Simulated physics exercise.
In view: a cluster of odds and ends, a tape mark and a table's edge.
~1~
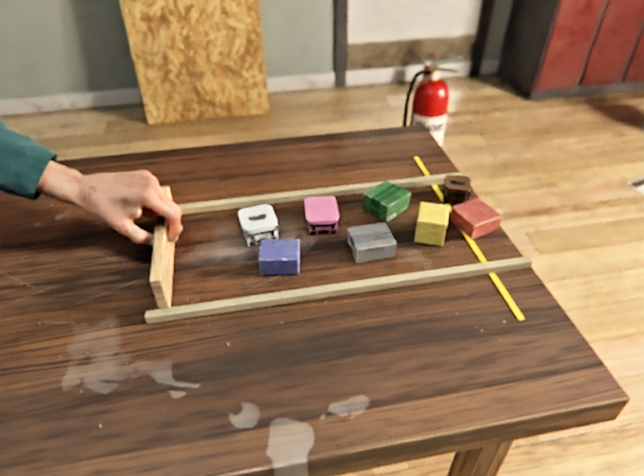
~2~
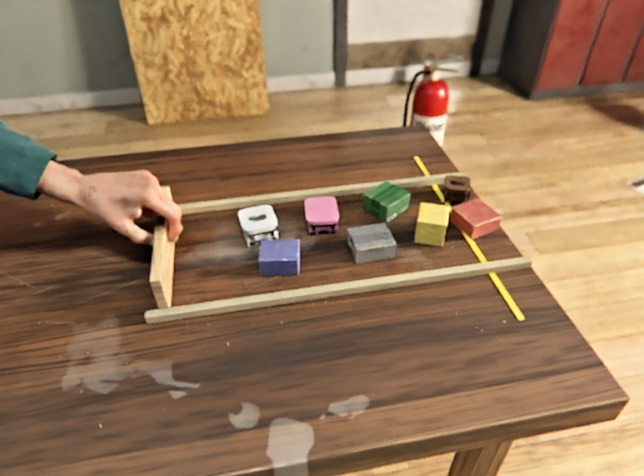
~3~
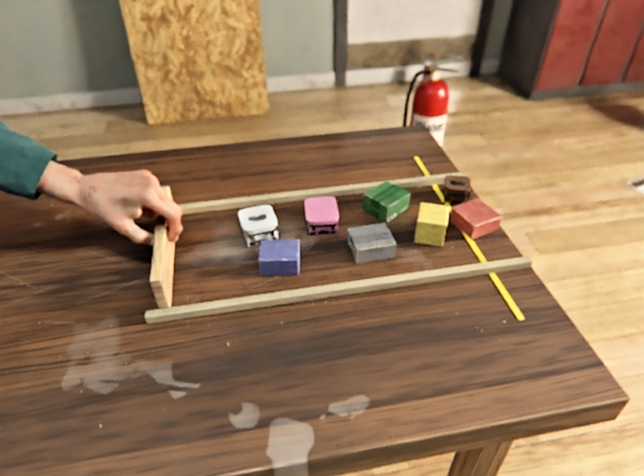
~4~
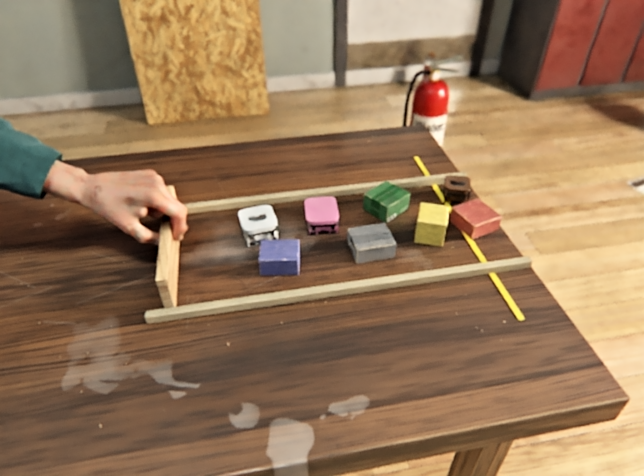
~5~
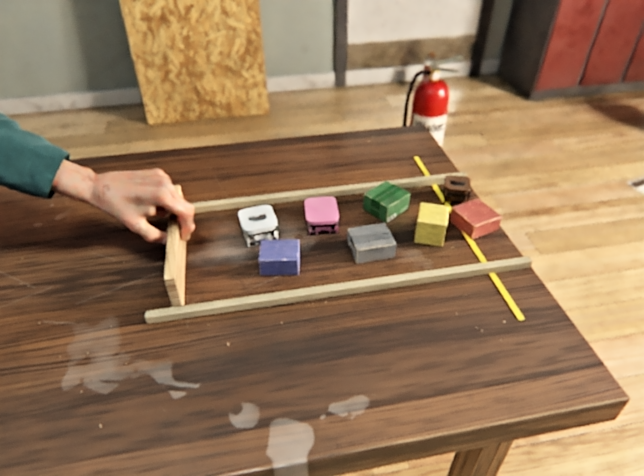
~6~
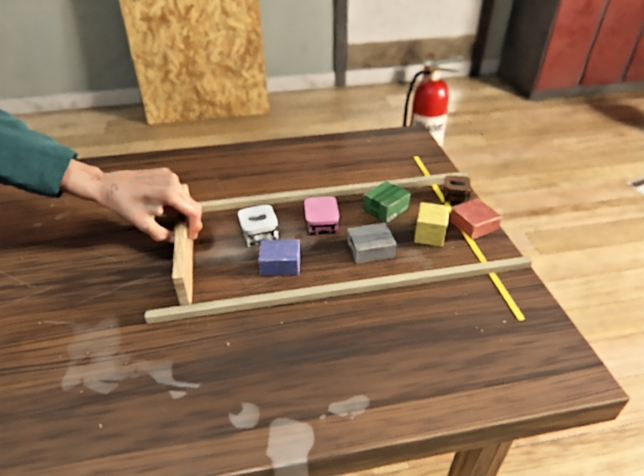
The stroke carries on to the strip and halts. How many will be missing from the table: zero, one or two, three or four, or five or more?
The number that fall off is five or more.
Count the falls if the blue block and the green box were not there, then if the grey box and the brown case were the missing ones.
Fallen: 4, and 4 in the other try.
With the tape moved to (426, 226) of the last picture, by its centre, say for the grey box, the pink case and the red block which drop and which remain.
The grey box remains up, the pink case stays on, the red block drops off.
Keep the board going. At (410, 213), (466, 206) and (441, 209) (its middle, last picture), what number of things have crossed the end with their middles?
Place by place, 2, 6 and 4.
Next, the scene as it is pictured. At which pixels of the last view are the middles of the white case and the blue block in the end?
Near (466, 201) and (486, 228).
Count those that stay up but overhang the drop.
0 of them.
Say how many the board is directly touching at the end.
That makes 2.
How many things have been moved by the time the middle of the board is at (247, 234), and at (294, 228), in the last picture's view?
The counts are 1 and 3.
Early on, none off yet; red block at rest near (475, 218); brown case at rest near (456, 191); yellow block at rest near (432, 224).
Finally, the number that fall off is five or more; lost, pink case, grey box, green box, yellow block, brown case and red block.
